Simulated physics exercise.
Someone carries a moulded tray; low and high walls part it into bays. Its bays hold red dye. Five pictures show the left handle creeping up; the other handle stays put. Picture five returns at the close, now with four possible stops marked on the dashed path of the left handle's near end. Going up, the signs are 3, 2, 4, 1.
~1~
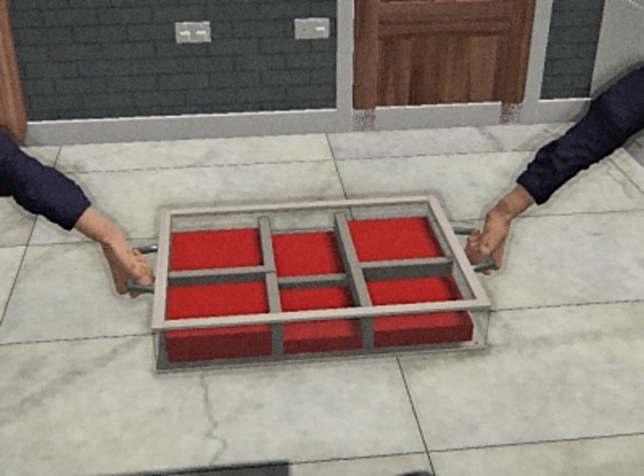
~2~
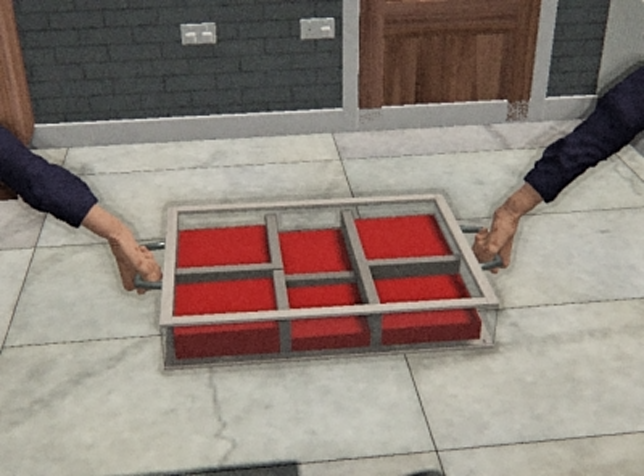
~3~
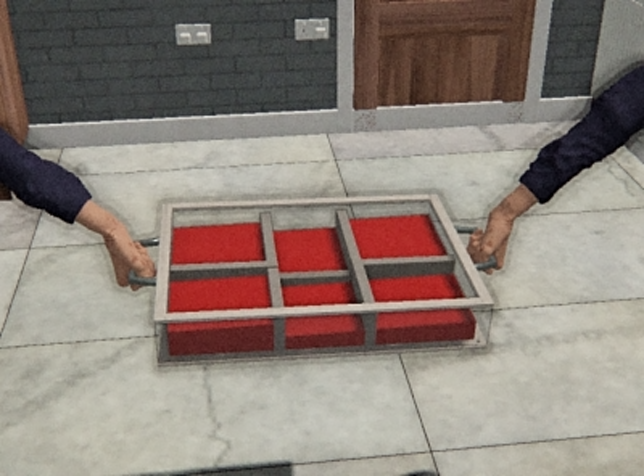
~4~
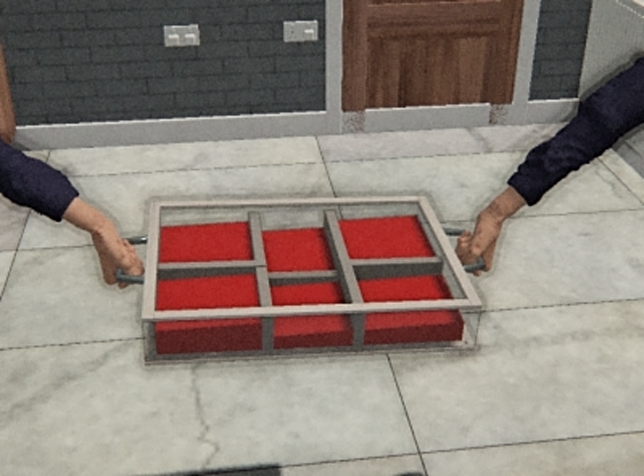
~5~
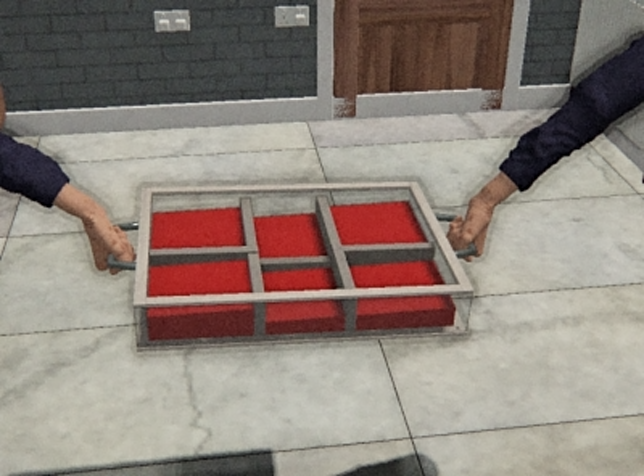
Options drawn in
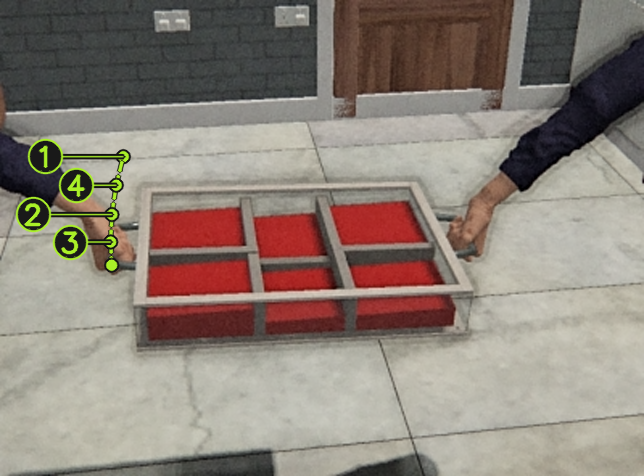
In a room with a pale tiled floor, two hands held a clear-sided tray of red sections by its side handles, tilting it very slightly down to the right as it drifted a little left.
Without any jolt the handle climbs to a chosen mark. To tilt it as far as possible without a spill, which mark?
The limit is 1.
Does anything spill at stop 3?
No.
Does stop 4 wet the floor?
No.
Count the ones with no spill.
All of them.
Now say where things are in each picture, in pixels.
The tray is level; deepest in the front left bay, at (221, 307), shallowest in the back middle; left handle at (133, 269), in the first frame.
Tipped about 1° down to the right; no wall is crossed; left handle at (140, 266), in the second frame.
Tipped about 2° down to the right; no wall is crossed; left handle at (134, 262), in the third frame.
Tipped about 3° down to the right; no wall is crossed; left handle at (122, 260), in the fourth frame.
Tipped about 3° down to the right; deepest in the front left bay, at (203, 285), shallowest in the back middle; left handle at (113, 246), in the fifth frame.
In lime, 1 at (123, 156); 2 at (111, 214); 3 at (110, 242); 4 at (116, 185).
With 1, nothing spills; the back right bay holds the most.
With 2, nothing spills; the back right bay holds the most.
With 3, nothing spills; the back right bay holds the most.
With 4, nothing spills; the back right bay holds the most.
